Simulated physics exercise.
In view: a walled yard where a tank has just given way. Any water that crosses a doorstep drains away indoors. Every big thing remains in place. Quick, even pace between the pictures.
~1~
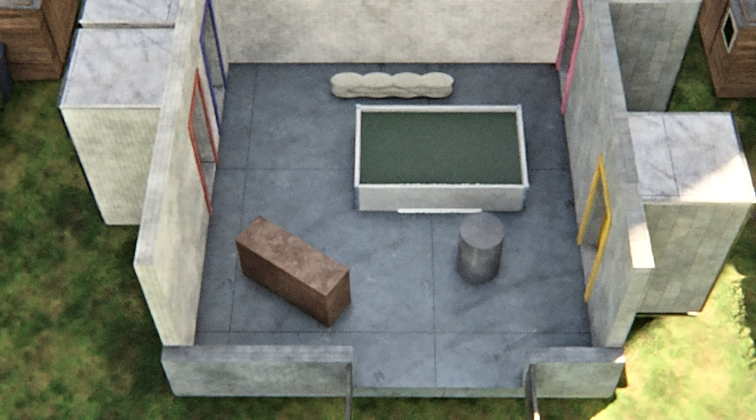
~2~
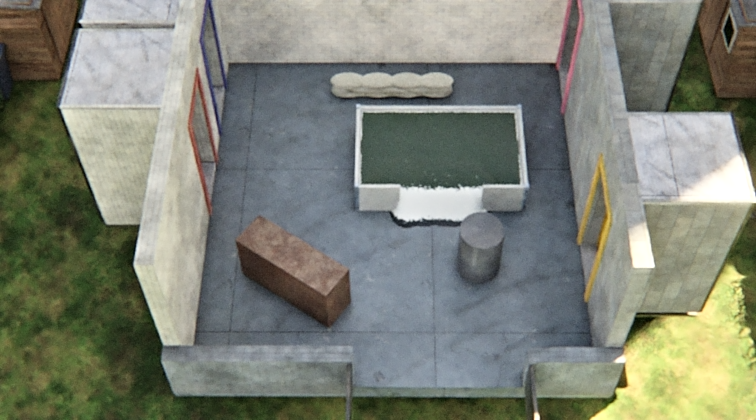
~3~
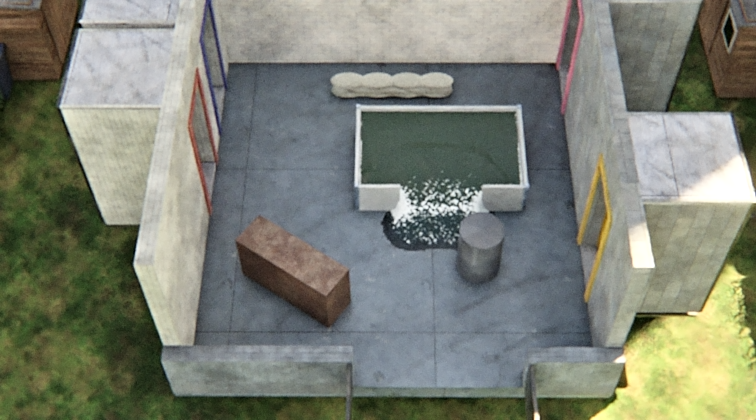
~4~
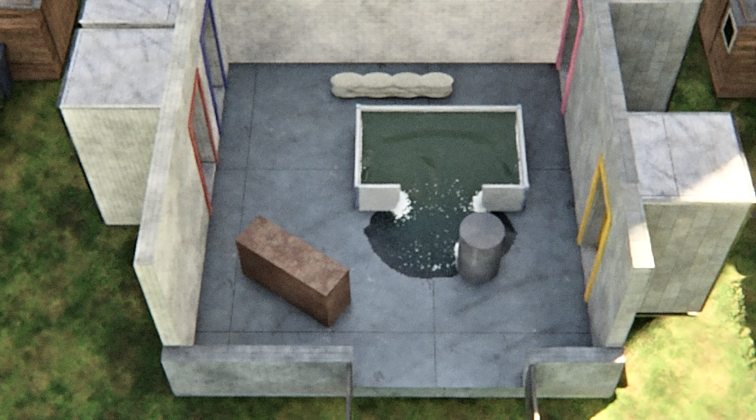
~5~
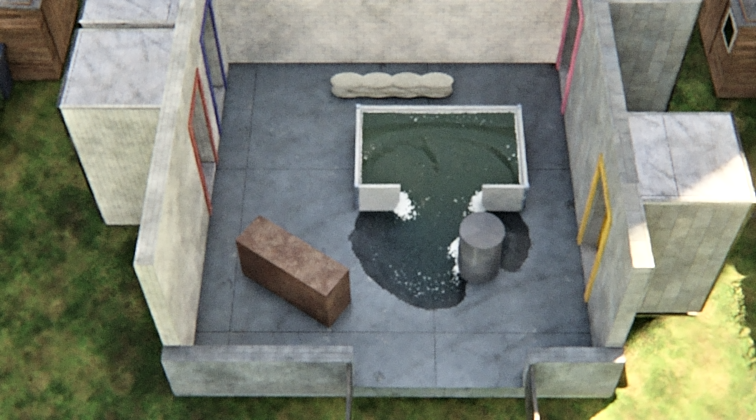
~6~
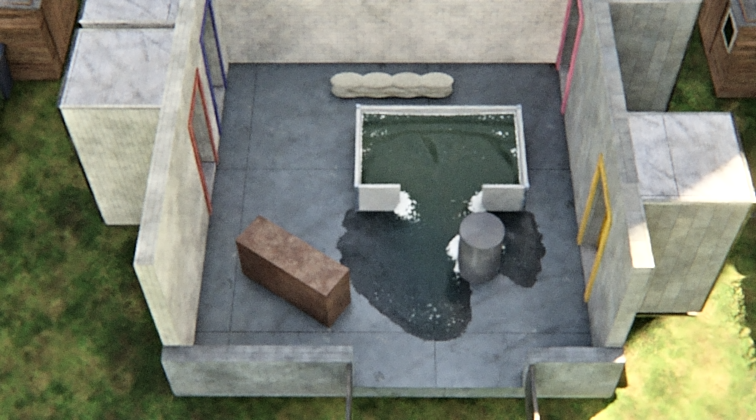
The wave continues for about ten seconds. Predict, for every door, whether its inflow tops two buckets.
The pink door will pass two buckets at most; the blue door will pass two buckets at most; the yellow door will pass more than two buckets; the red door will pass two buckets at most.
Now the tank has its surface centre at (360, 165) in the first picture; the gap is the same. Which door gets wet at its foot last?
Final one: The pink one.
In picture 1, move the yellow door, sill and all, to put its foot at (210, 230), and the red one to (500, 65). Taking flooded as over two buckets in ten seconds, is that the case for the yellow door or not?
Answer: Yellow is not flooded.
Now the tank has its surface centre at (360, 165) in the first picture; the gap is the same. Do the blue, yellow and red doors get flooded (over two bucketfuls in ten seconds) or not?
Lab note - blue remains within bounds; yellow remains within bounds; red remains within bounds.
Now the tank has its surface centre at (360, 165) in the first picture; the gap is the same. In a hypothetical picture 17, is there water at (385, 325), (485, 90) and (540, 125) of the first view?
The first spot ends up sodden, the second left untouched and the third left untouched.
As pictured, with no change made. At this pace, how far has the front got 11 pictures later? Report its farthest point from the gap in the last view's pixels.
By then the tip should be at about (216, 370).
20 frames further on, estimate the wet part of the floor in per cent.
About 50 in a hundred.
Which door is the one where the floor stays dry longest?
That would be the one in blue.
A moment on, water covers 25 % of the floor; the pink door not reached, the blue door not reached, the yellow door wet at the sill, nothing in, the red door not reached.
Next, water covers 35 % of the floor; the pink door not reached, the blue door not reached, the yellow door over two buckets in, the red door not reached.
Then, water covers 50 % of the floor; the pink door wet at the sill, nothing in, the blue door not reached, the yellow door over two buckets in, the red door not reached.
Later, water covers 70 % of the floor; the pink door wet at the sill, nothing in, the blue door wet at the sill, nothing in, the yellow door far over two buckets in, the red door wet at the sill, nothing in.
In the end, water covers 90 % of the floor; the pink door wet at the sill, nothing in, the blue door wet at the sill, nothing in, the yellow door far over two buckets in, the red door wet at the sill, nothing in.
